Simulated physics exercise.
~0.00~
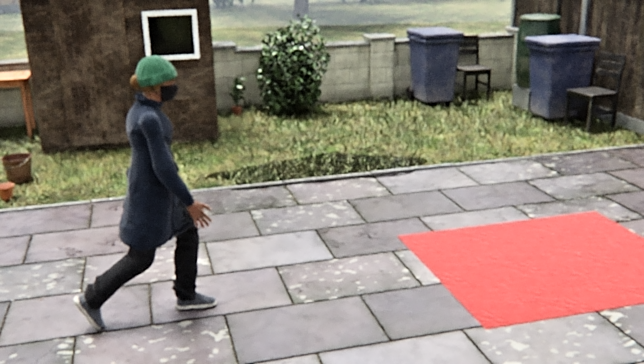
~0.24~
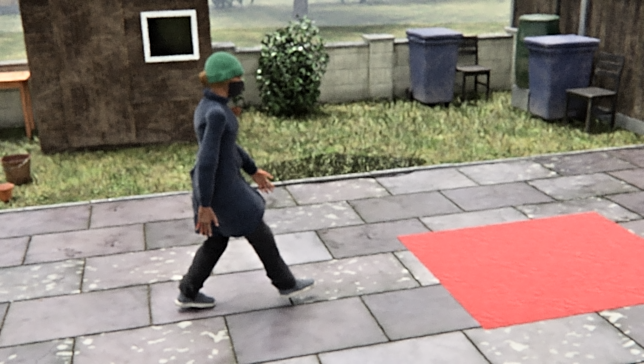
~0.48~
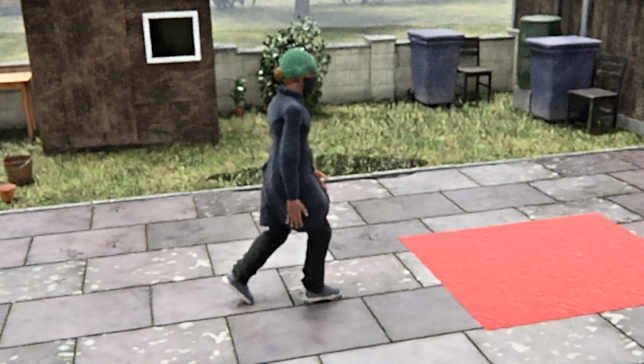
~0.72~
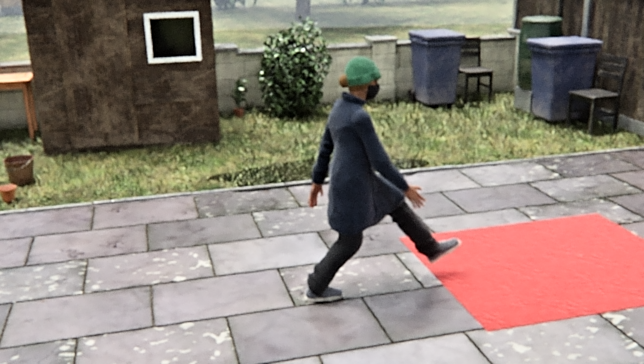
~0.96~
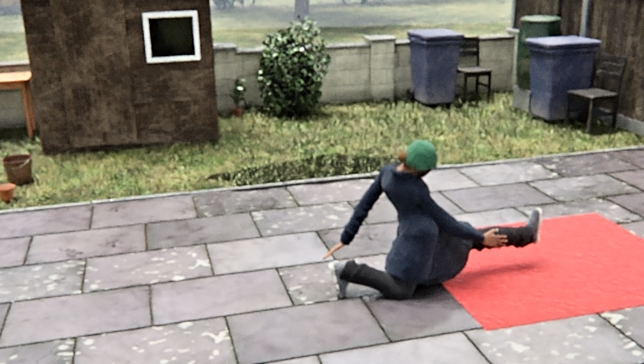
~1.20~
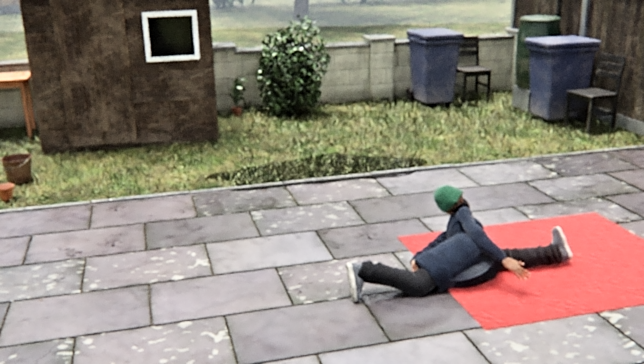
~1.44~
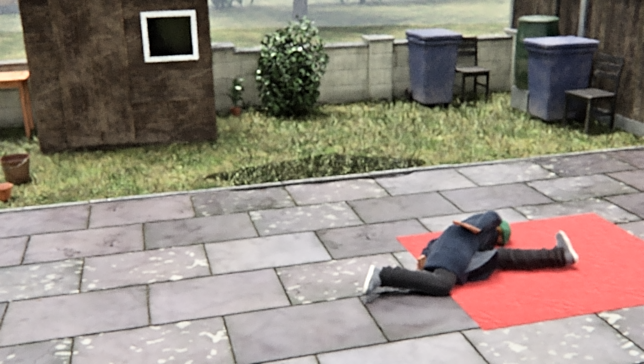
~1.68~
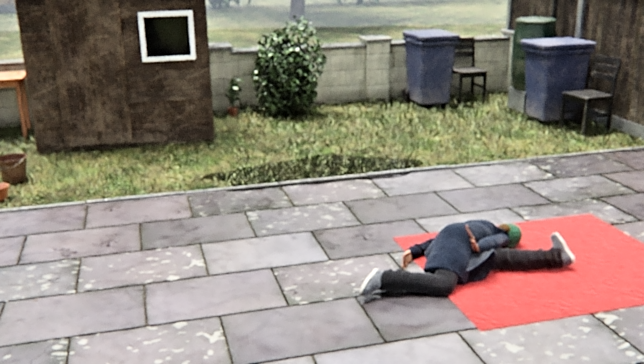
Person in green cap and dark coat walking right across paving, dropping onto a red mat's near edge and lying still.
